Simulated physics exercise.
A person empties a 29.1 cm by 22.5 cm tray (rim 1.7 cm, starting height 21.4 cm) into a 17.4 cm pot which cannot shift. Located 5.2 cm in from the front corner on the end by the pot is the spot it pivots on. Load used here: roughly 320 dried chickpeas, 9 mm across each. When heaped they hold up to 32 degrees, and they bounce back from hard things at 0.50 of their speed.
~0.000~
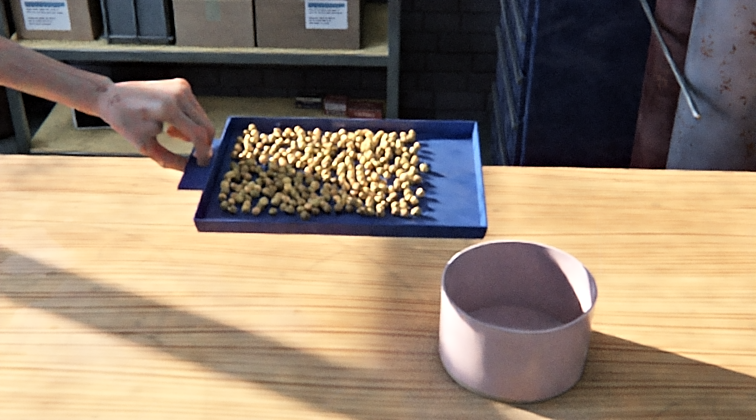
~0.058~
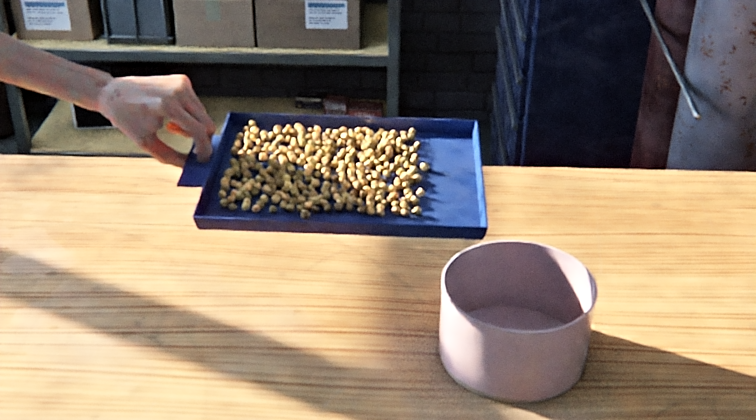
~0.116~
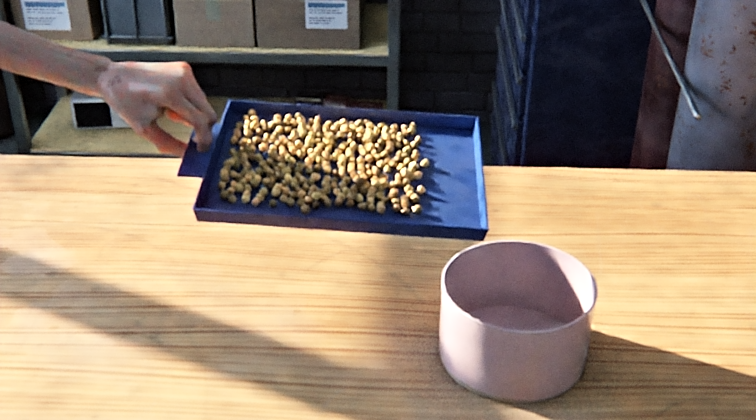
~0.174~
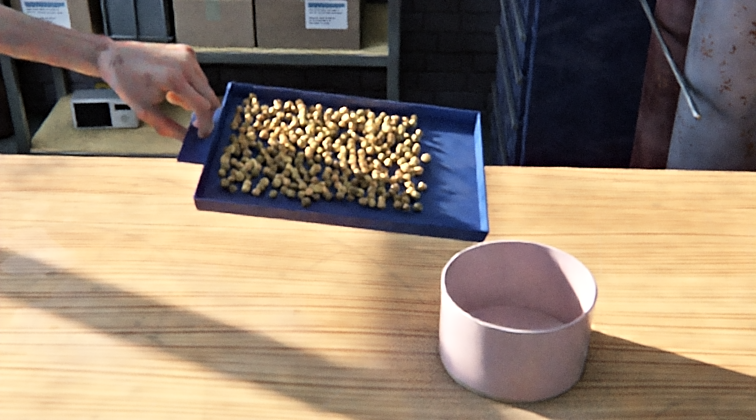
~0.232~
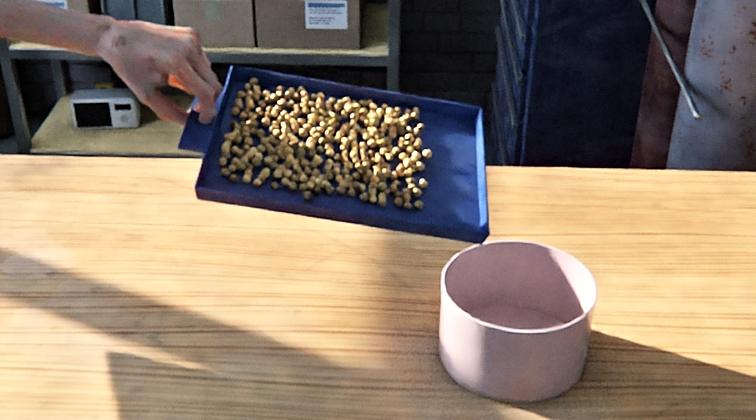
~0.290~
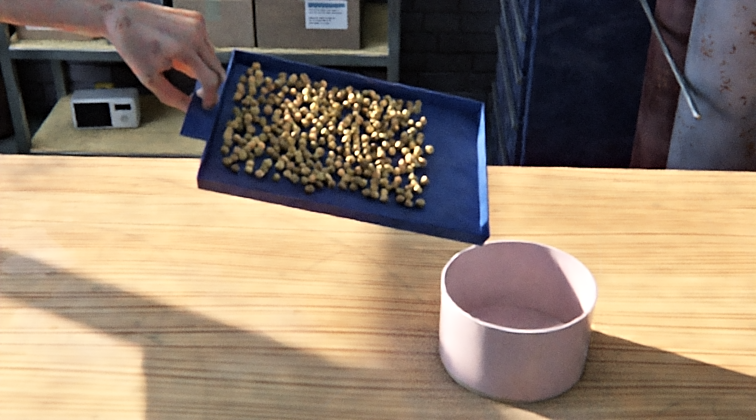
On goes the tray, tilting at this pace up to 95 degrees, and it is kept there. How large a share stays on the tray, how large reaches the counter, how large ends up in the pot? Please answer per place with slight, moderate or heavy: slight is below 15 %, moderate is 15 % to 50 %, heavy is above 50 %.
Per place: Left on the tray slight, counter heavy, pot moderate.
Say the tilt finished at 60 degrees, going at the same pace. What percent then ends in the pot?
That would be around 5 percent.
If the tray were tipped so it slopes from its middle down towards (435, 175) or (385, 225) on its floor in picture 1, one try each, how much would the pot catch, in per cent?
Roughly 55 % for the first direction, roughly 10 % for the second.
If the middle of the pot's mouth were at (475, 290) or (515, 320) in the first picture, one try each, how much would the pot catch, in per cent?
That gives roughly 60 per cent and then 95 per cent.
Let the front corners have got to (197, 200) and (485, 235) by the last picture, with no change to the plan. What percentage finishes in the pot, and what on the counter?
That works out as pot 10 and counter 90.
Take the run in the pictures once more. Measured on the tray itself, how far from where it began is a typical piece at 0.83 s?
It has moved some 12 cm from its start.
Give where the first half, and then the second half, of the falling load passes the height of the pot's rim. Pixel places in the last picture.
Roughly (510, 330) to start, and after that (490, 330).
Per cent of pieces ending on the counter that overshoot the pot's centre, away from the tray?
40 %.
Then, at 0.83 s, tilt 53 degrees; the tray holds 100 %, the pot 0 %.
Then, at 1.20 s, tilt 78 degrees; the tray holds 80 %, the pot 5 %.
Then, at 1.65 s, tilt 95 degrees; the tray holds 10 %, the pot 30 %.
By 2.5 s all is still; tray 0 %, counter 60 %, pot 40 %.
